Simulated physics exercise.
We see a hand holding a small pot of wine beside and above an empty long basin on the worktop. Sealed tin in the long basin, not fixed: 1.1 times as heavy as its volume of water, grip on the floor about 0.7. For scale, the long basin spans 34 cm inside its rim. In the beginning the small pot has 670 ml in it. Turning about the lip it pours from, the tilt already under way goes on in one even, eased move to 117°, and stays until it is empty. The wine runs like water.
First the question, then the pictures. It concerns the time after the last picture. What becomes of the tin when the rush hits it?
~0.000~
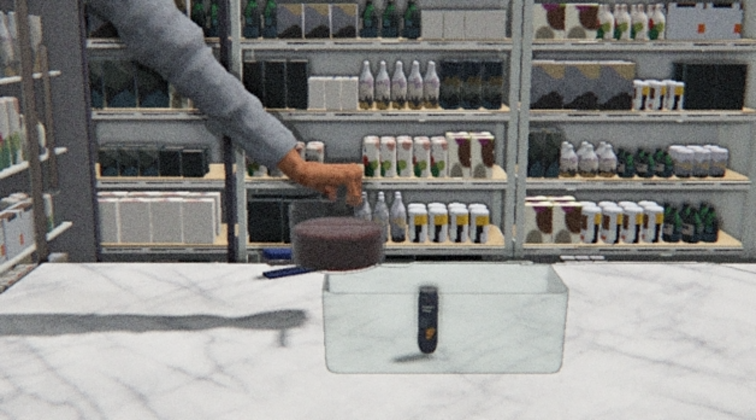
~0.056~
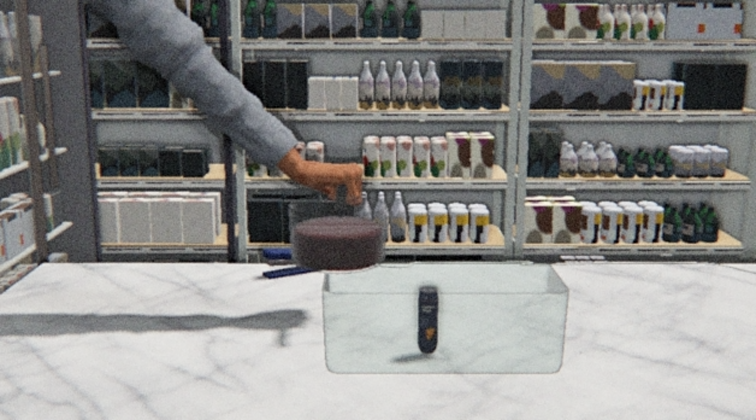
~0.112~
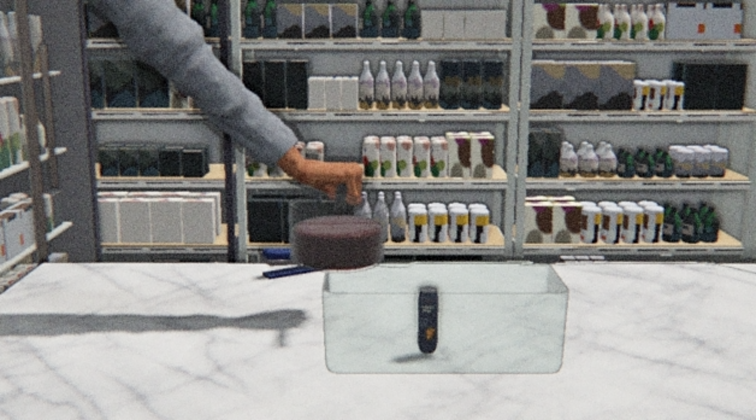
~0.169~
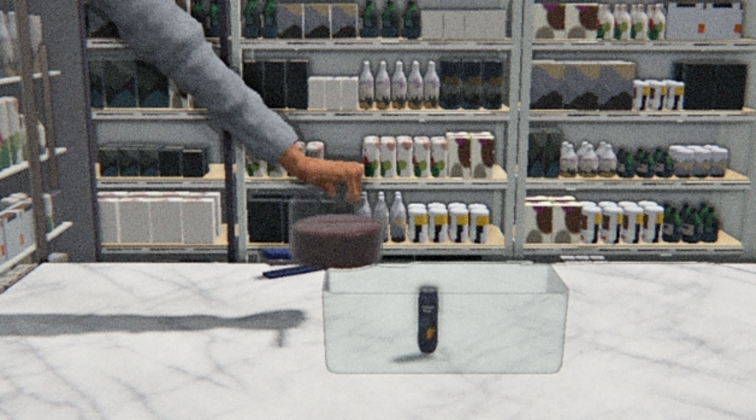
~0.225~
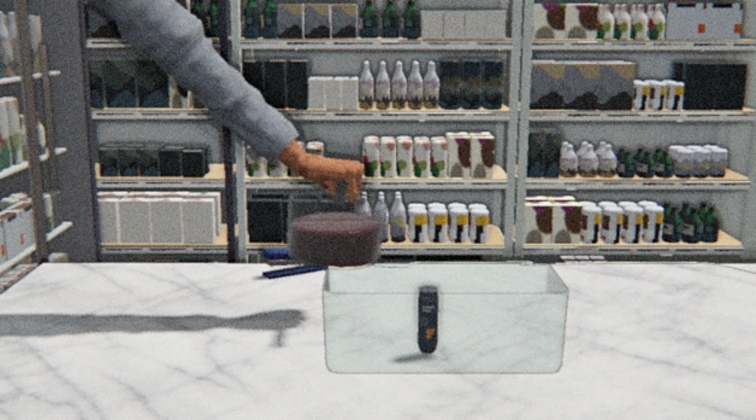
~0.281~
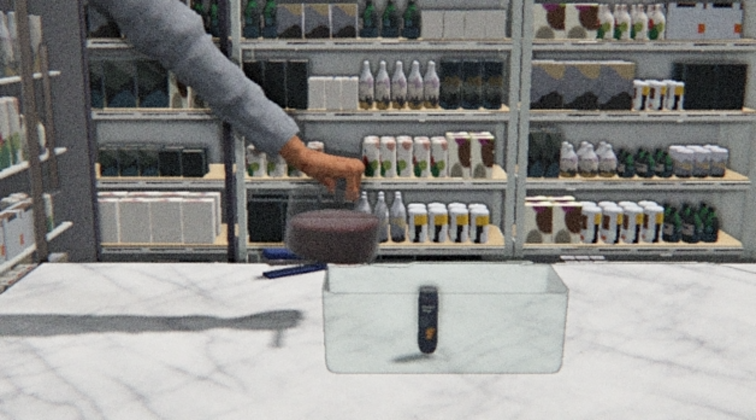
It stays on its base.
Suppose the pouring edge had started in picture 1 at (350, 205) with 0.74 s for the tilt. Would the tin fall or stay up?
After that, the tin overturns.
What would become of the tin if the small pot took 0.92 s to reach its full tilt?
Then the tin does not tip.
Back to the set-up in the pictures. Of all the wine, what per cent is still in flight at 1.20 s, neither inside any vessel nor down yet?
Close to 16 %.
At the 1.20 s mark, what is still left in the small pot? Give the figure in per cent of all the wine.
Close to 14 in a hundred.
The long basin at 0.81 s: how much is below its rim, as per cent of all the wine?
I'd estimate some 3 percent of the liquid.
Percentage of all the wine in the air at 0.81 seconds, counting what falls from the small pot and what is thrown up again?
20 per cent.
After 0.81 s the tilt is 63° and 78 per cent is still to pour; the tin stands where it began.
After 1.20 s the tilt is 103° and 13 per cent is still to pour; the tin stands where it began.
After 1.61 s the tilt is 117° and 0 per cent is still to pour; the tin stands where it began.
After 2.05 s the tilt is 117° and 0 per cent is still to pour; the tin stands where it began.
In the end the tin stands where it began.
